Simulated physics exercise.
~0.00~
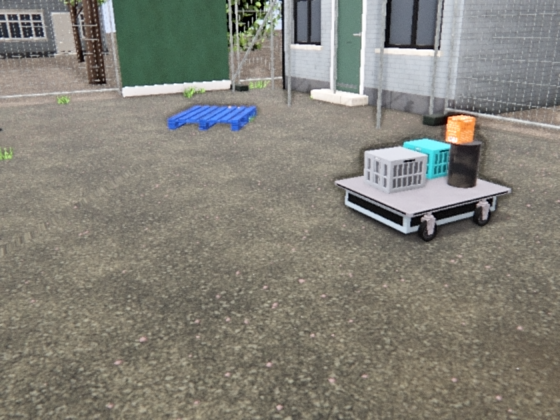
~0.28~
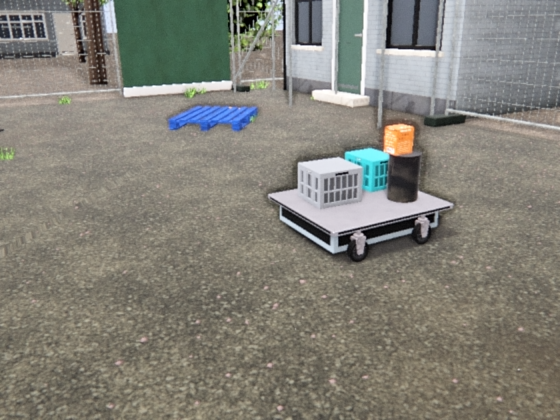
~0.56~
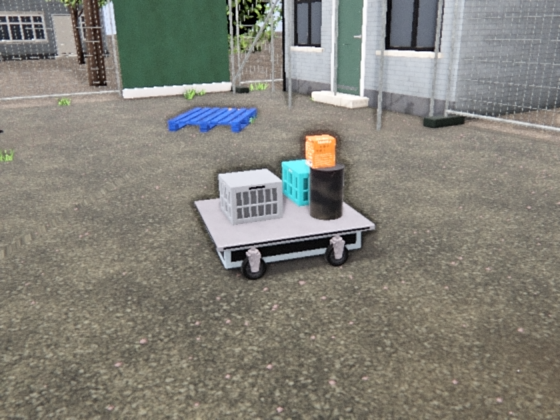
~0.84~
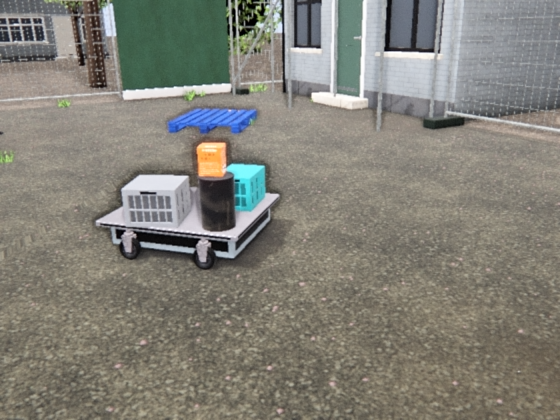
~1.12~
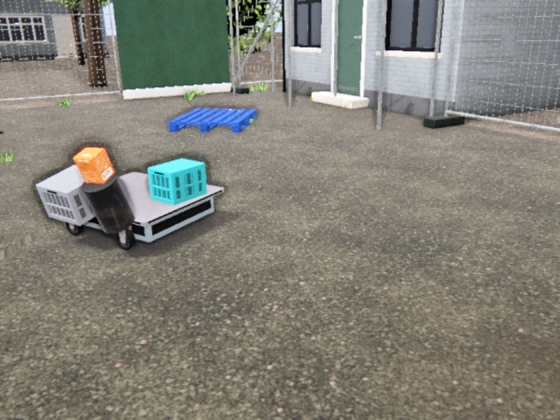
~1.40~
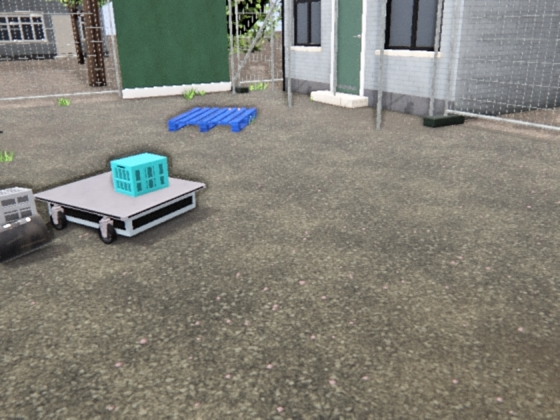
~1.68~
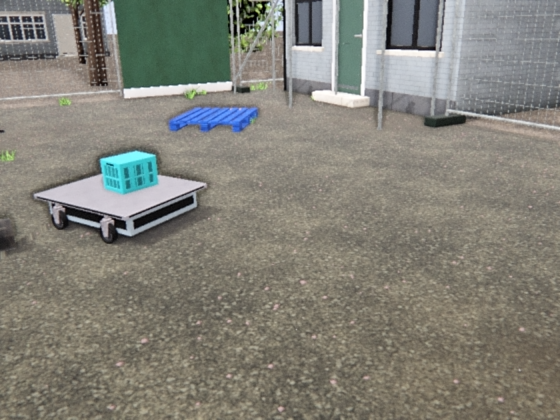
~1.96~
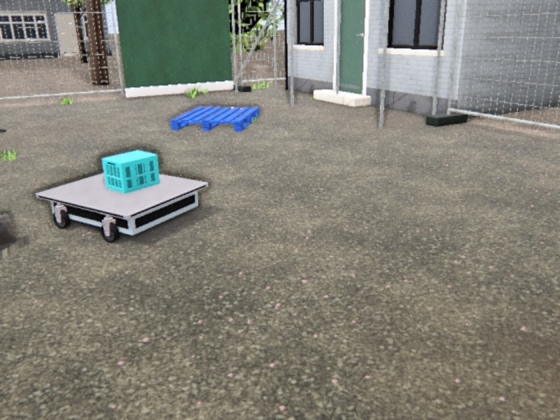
A flat wheeled cart rolls leftward across a rough grey yard, seen from slightly above by a gently swaying camera, with a blue pallet, a green panel, wire fencing and a pale brick building behind. It carries a grey crate at the left, a turquoise crate, and a black pail with an orange box on top. As the cart swings round, the grey crate, pail and orange box tip off its left side. The pail lies on its side near the left edge, and the cart stops with only the turquoise crate, shifted but upright, still aboard.
